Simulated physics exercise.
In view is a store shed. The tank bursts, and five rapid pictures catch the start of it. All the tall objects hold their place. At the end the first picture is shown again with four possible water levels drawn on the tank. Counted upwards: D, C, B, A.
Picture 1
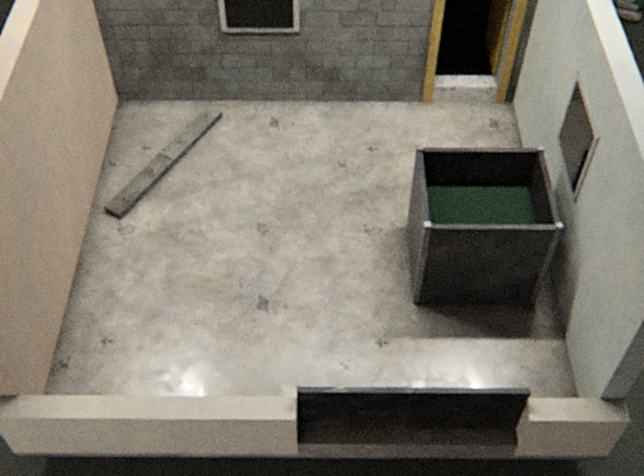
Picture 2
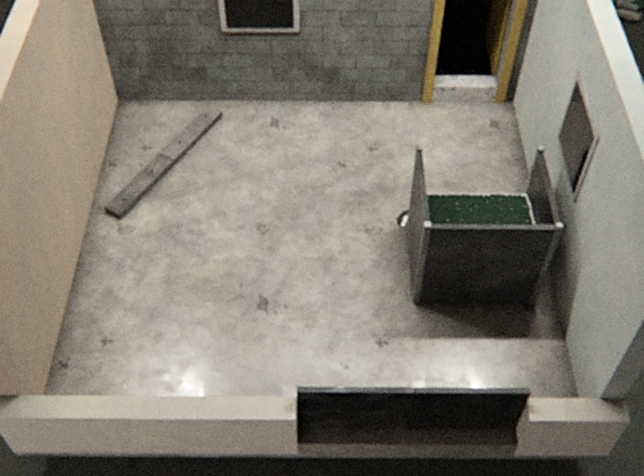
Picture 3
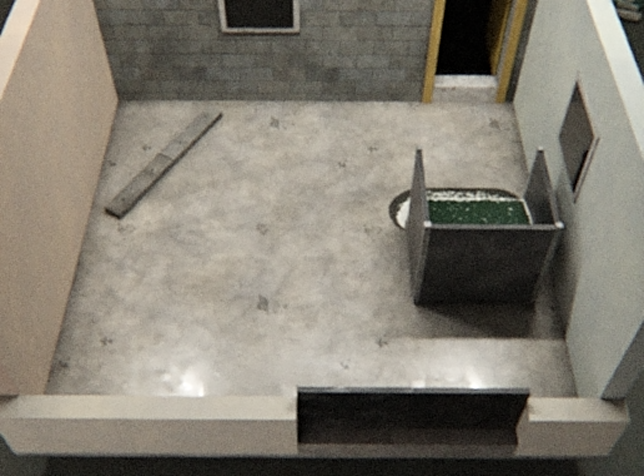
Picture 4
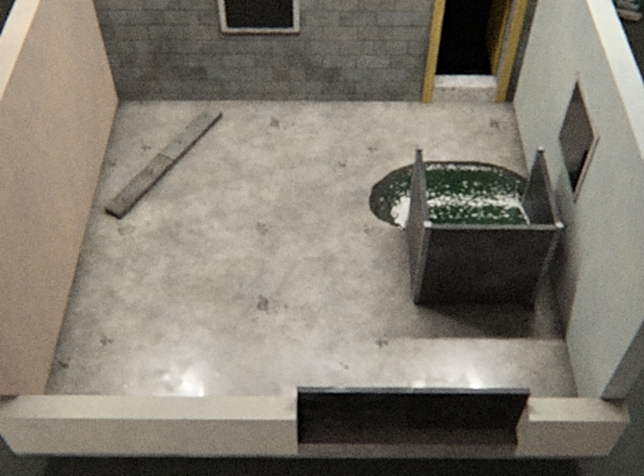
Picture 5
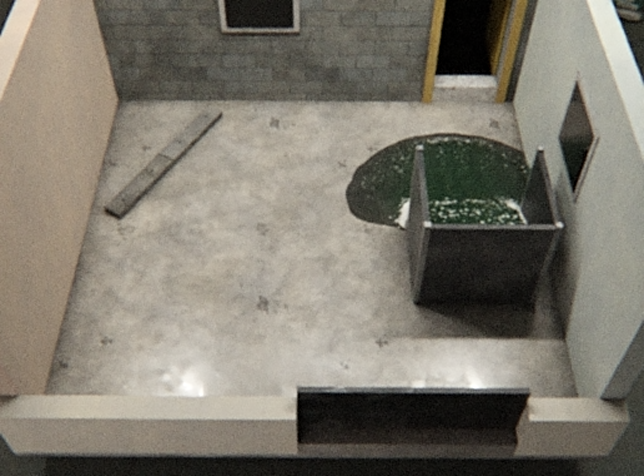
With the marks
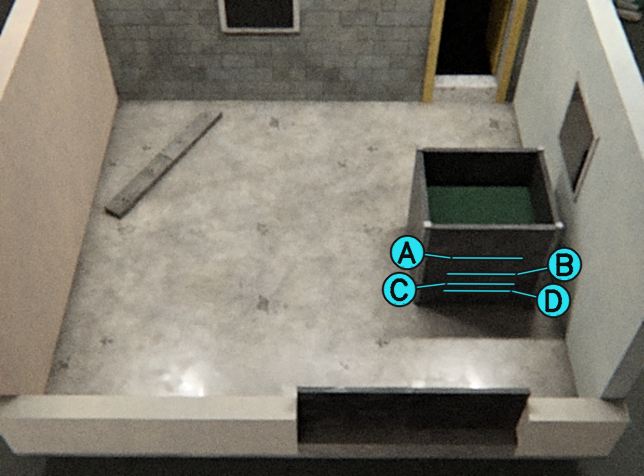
Green water pours from the open back of a dark tank and spreads across the floor.
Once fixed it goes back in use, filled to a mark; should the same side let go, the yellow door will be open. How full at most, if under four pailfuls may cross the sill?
Level B.
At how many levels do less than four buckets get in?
Three.
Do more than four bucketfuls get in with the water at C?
No, that is safe.
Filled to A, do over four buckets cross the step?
Yes, it does.
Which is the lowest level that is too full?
That is level A.
On the marked copy, A at (486, 258); B at (482, 274); C at (479, 283); D at (477, 290); from the bottom up D, C, B, A.
Choosing A, about 9 bucketfuls get in.
Choosing B, a bucket or two gets in.
Choosing C, nothing gets over.
Choosing D, nothing gets over.
